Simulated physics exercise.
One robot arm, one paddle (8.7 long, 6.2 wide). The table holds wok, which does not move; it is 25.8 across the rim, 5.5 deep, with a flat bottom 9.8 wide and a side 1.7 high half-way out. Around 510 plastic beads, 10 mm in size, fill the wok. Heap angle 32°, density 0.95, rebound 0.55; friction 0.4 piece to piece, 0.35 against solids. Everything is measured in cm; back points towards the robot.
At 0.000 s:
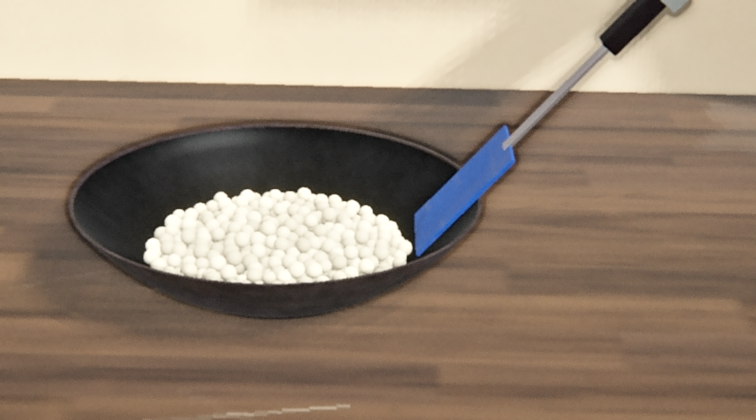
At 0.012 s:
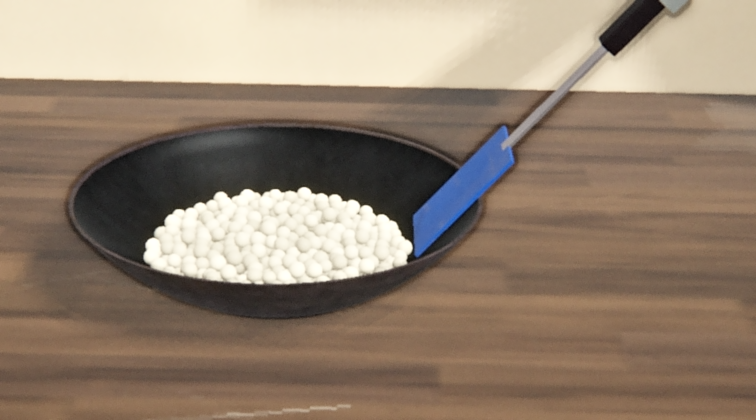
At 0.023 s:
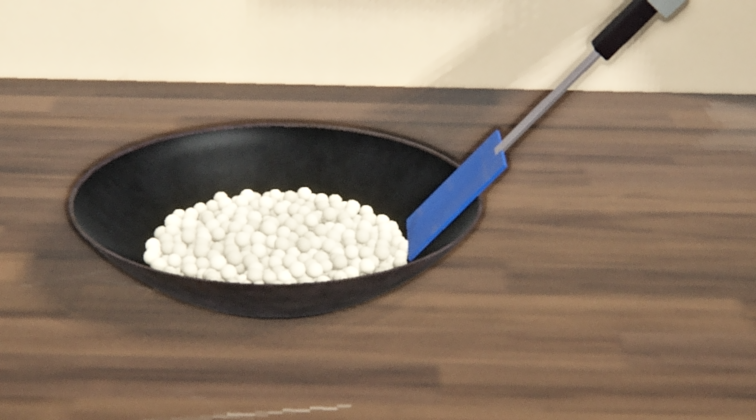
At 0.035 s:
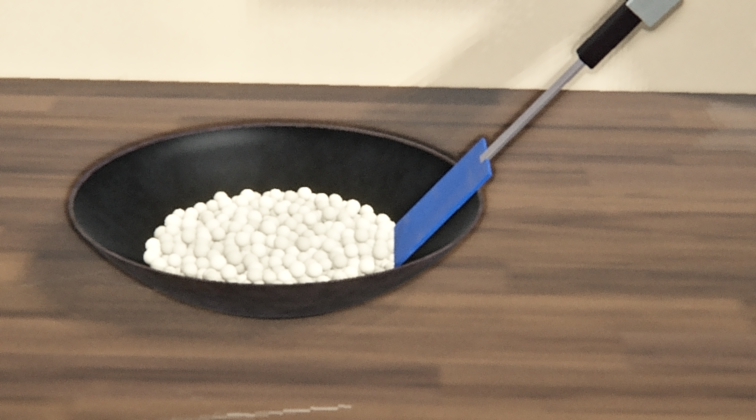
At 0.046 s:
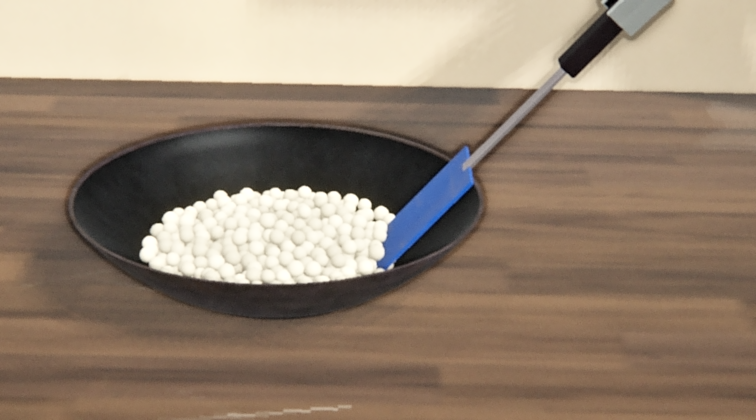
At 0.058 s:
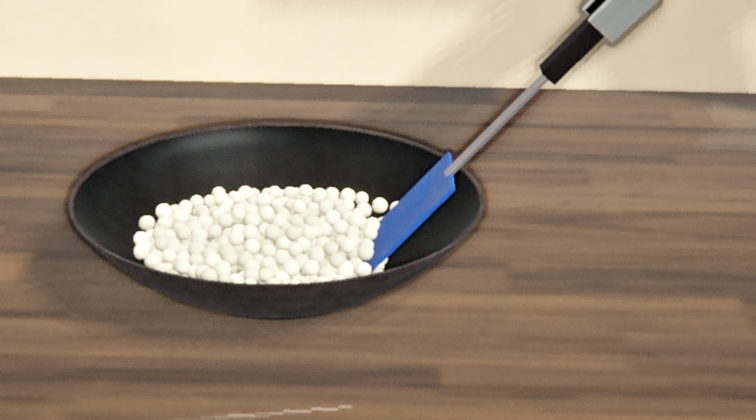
A blue paddle held by a robot arm rested at the right side of a black wok of white beads, then slid a little down and left, nudging the beads slightly leftward.
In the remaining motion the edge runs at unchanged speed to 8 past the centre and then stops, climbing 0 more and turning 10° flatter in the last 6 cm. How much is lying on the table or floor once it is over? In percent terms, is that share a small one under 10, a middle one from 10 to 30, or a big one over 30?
A middle one.
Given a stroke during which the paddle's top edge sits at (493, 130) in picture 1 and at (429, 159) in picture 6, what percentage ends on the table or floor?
I'd put it at roughly 25 per cent.
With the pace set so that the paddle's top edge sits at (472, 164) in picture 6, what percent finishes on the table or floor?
I'd say around 5 per cent.
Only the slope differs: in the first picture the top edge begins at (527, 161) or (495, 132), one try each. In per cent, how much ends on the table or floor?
First try roughly 10 percent, second try roughly 20 percent.
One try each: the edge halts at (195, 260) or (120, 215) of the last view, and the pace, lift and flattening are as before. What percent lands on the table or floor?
Around 5 per cent for the first try and 35 per cent for the second.
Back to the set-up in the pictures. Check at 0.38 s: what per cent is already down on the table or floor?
15 per cent.
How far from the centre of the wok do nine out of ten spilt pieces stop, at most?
Distance from centre: Approx. 30 cm.
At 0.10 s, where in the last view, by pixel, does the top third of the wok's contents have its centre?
Around (242, 229).
After 0.10 s, sloping 49°, highest piece 6 above the table; 508 in the wok.
After 0.15 s, sloping 46°, highest piece 6 above the table; 508 in the wok.
After 0.38 s, sloping 39°, highest piece 7 above the table; 426 in the wok, 74 on the table or floor, 8 on the blade or in flight.
After 1.43 s, sloping 39°, highest piece 6 above the table; 424 in the wok, 84 on the table or floor.
In the end, 424 in the wok, 84 on the table or floor. That is 17 % on the table or floor.
